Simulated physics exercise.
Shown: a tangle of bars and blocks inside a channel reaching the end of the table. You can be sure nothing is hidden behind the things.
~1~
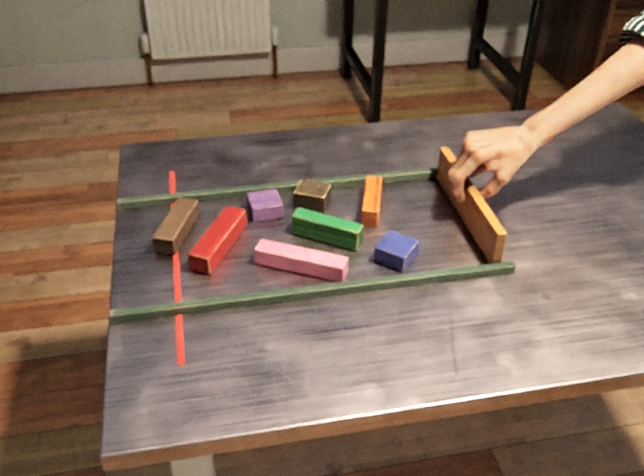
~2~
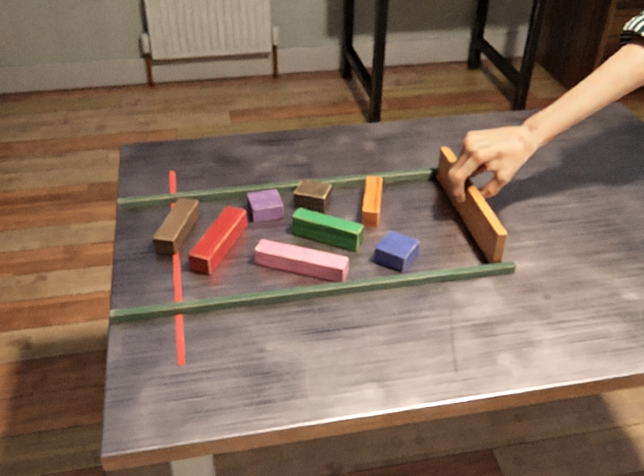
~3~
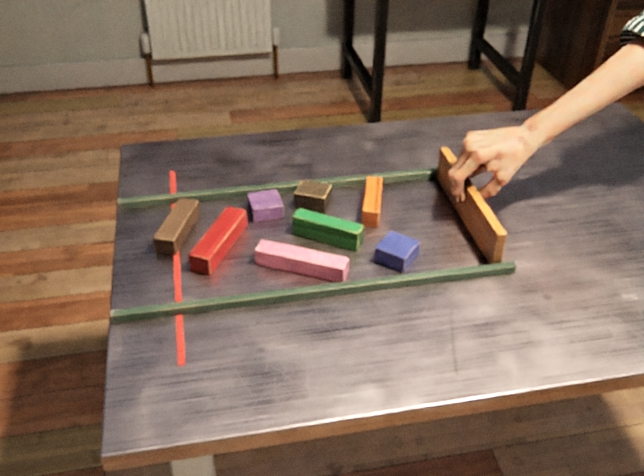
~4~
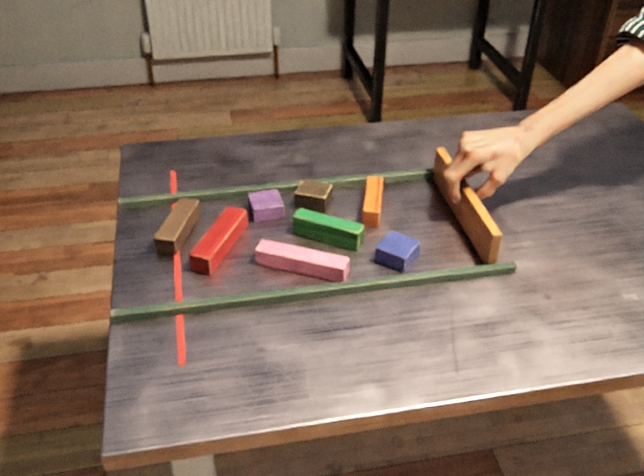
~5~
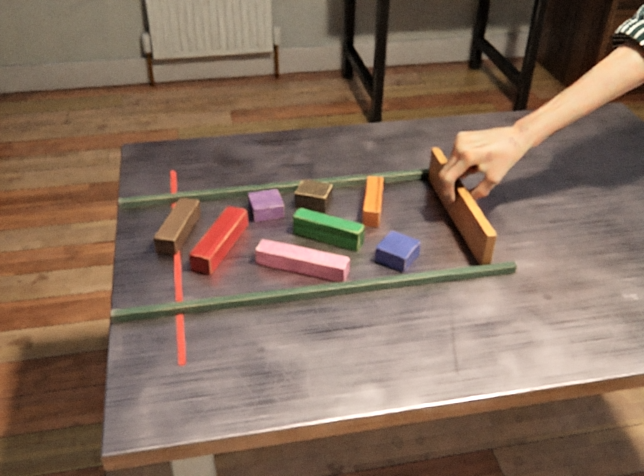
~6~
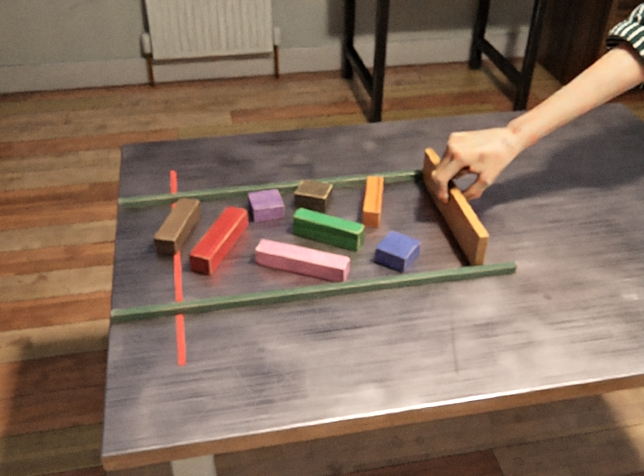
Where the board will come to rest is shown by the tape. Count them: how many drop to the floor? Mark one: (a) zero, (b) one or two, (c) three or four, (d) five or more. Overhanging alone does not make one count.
(c) three or four.
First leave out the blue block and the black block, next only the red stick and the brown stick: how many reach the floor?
Result, first then second: 1, 1.
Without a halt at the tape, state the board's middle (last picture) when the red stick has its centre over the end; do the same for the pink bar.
Points: About (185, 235) and about (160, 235).
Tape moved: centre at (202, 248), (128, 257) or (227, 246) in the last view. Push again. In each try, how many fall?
Per try: 1; 7; 0.
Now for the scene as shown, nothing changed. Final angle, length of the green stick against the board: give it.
Around 35 degrees.
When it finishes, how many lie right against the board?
At rest, 3 are in contact.
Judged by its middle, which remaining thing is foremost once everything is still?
The pink bar.
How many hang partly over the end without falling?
The total would be 0.
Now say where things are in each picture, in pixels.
The first picture shows brown stick (177, 225); red stick (219, 239); purple block (265, 205); board (468, 203); tape (176, 251).
The second picture shows red stick (219, 239); board (468, 203).
The third picture shows purple block (265, 206); pink bar (302, 261).
The fourth picture shows brown stick (178, 226); black block (314, 196).
The fifth picture shows red stick (220, 239); orange stick (373, 201).
The sixth picture shows brown stick (178, 226); red stick (220, 239); purple block (266, 205); board (452, 205); tape (177, 251).
Soon after, none off yet; brown stick at rest near (178, 226); red stick at rest near (220, 239); purple block at rest near (266, 205).
After that, none off yet; brown stick moving near (168, 227); red stick displaced a little near (188, 238); purple block displaced well along near (199, 206).
In the end, the number that fall off is three or four; gone, purple block, red stick and brown stick.
